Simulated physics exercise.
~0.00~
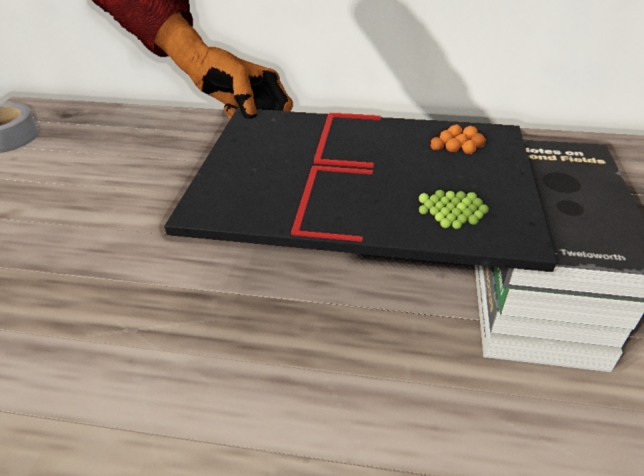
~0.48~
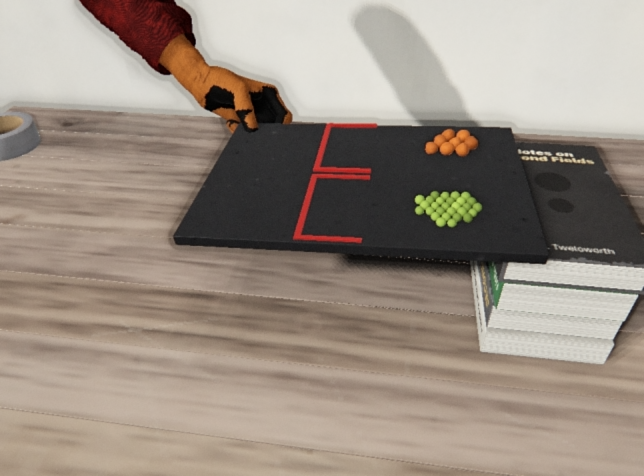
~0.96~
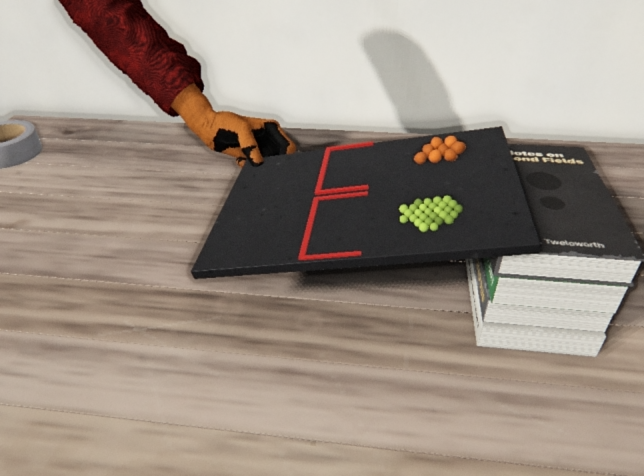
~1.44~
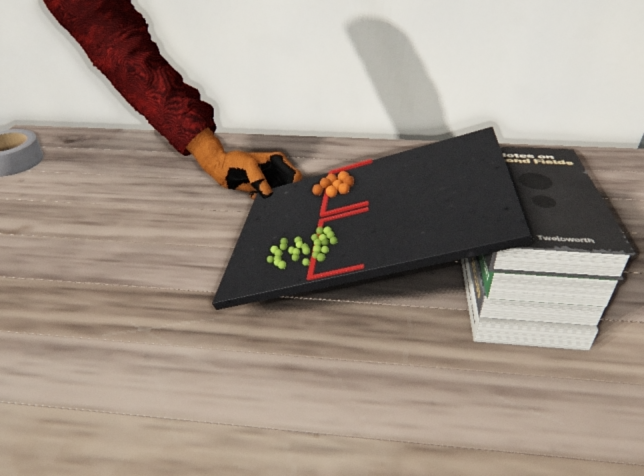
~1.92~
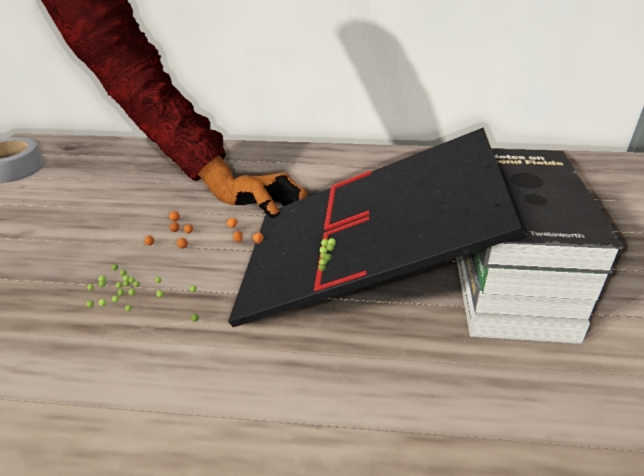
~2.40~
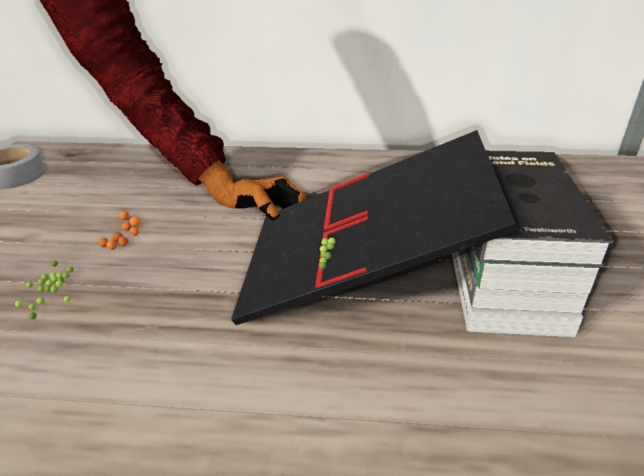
A black board propped on a stack of books was lowered at its left end by a gloved hand, and the green and orange balls slid down past the red strips onto the table, leaving only a few green ones caught behind the nearer strip.
